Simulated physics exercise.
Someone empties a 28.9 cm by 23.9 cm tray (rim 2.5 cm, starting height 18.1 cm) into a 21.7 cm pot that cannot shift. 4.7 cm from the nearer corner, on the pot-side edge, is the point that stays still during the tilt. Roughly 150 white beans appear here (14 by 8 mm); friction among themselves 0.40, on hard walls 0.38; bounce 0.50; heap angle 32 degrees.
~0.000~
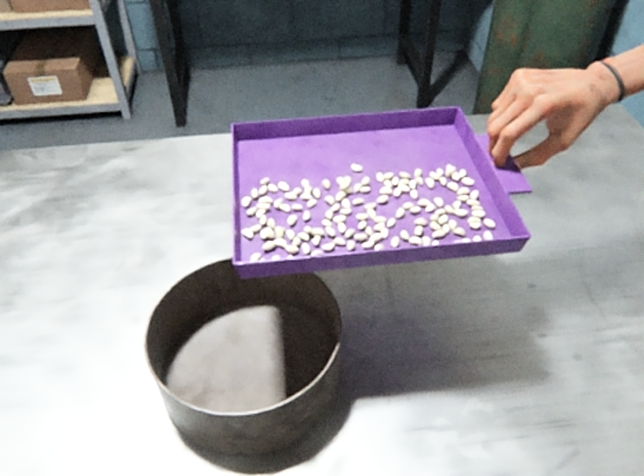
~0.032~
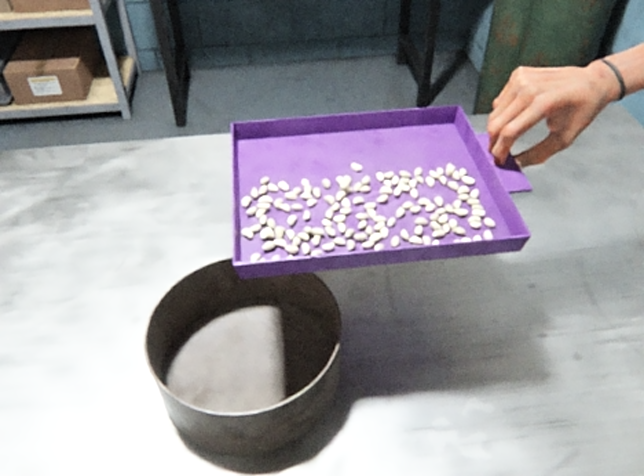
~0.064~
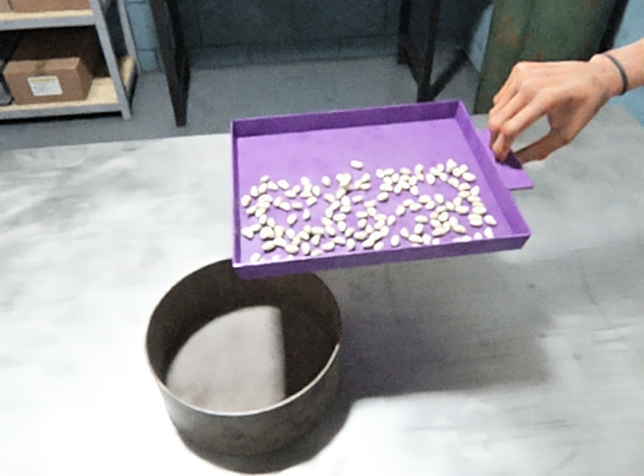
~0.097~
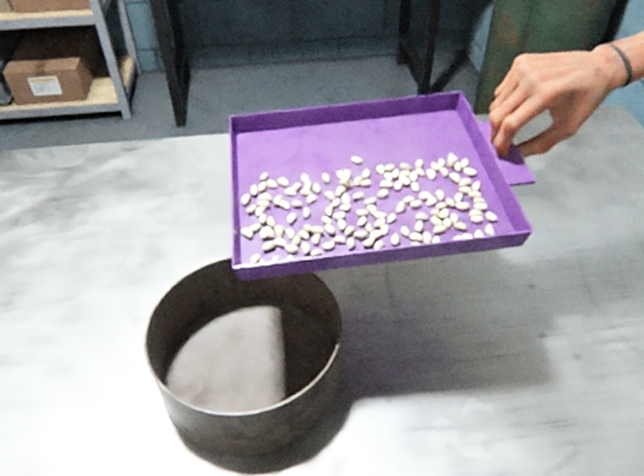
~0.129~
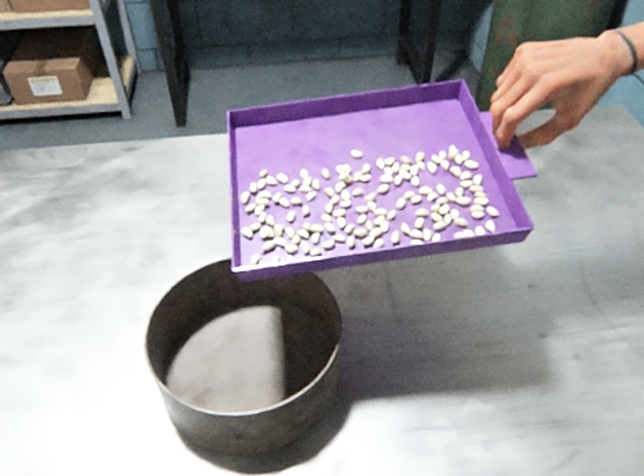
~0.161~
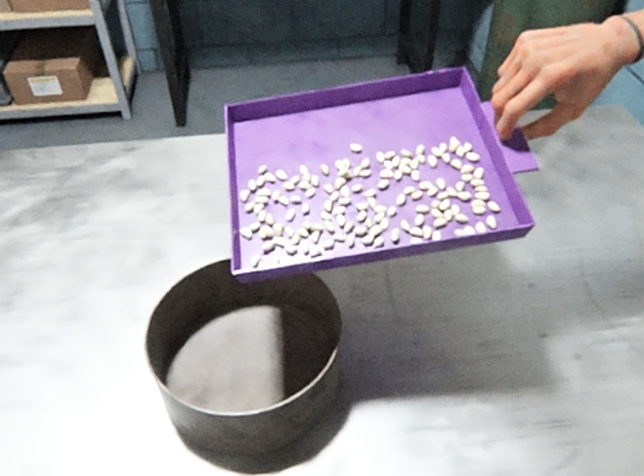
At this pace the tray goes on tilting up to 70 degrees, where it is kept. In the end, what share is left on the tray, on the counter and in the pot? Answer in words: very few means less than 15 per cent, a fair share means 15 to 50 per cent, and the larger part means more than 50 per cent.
Tray: The larger part. Counter: Very few. Pot: A fair share.
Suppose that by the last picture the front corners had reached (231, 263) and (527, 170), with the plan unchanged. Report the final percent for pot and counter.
Pot: 35, counter: 25.
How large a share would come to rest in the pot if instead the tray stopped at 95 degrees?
I'd say close to 95 percent.
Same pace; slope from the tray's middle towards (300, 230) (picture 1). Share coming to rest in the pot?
Something like 65 per cent of the pieces.
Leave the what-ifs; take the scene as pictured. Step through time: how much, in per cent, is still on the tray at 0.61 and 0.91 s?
First 100, then 80.
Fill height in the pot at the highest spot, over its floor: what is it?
It reaches roughly 1.0 cm.
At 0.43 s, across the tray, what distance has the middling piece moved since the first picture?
It has moved some 3 cm from its start.
After 0.43 s, tilt 40 degrees; the tray holds 100 %, the pot 0 %.
Then, at 0.61 s, tilt 60 degrees; the tray holds 100 %, the pot 0 %.
After 0.91 s, tilt 70 degrees; the tray holds 80 %, the pot 15 %.
At rest (2.3 s), tray 60 %, counter 0 %, pot 40 %.
